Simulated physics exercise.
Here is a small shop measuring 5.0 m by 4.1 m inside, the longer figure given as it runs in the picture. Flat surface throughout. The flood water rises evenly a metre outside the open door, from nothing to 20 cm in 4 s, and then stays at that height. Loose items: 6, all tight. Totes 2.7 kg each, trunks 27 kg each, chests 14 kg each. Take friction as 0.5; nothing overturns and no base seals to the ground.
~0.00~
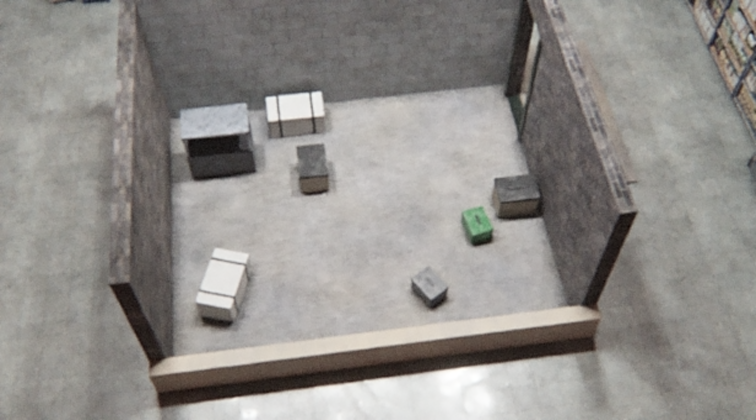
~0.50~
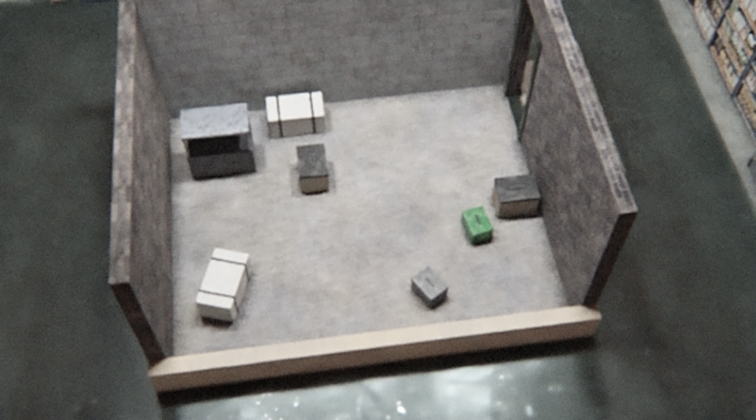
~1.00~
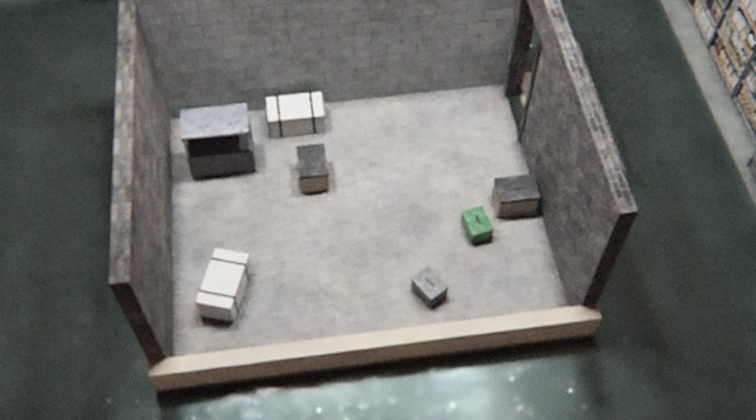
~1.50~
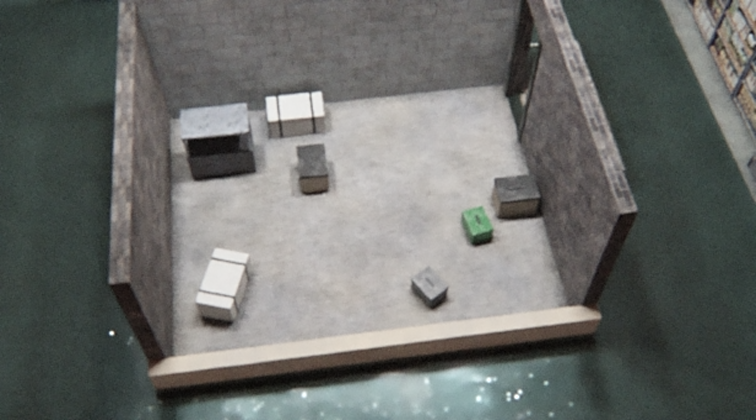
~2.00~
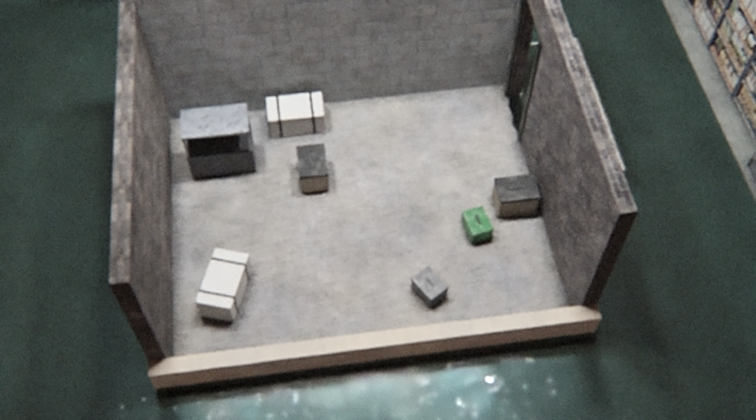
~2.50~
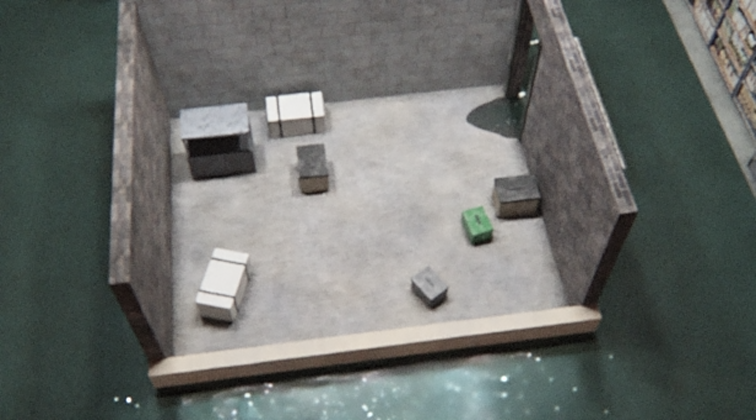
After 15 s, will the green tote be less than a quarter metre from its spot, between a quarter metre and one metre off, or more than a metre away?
Final distance: Below a quarter metre.
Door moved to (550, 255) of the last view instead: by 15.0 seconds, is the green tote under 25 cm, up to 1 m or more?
Then the green tote ends far away.
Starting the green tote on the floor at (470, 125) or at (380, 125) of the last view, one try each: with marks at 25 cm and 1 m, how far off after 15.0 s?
From the first spot it would go a long distance, and from the second it would go a long distance.
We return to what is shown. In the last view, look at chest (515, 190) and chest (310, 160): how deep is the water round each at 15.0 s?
Depth approx. 4 cm / 9 cm.
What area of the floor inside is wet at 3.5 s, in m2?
Roughly 2.5 m2 of it is wet.
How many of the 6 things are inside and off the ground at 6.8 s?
Count: 0.
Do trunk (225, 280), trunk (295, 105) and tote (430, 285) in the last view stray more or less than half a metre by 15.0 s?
Going one by one, I get above, above and above.
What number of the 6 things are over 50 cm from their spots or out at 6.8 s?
The answer is 0.
After 3.5 s the green tote is near (478, 220), 0.0 m from its start, aground; 0 afloat.
After 6.8 s the green tote is near (478, 220), 0.0 m from its start, aground; 0 afloat.
After 11.0 s the green tote is near (478, 220), 0.0 m from its start, aground; 0 afloat.
After 15.0 s the green tote is near (473, 220), 0.1 m from its start, afloat; 5 afloat.
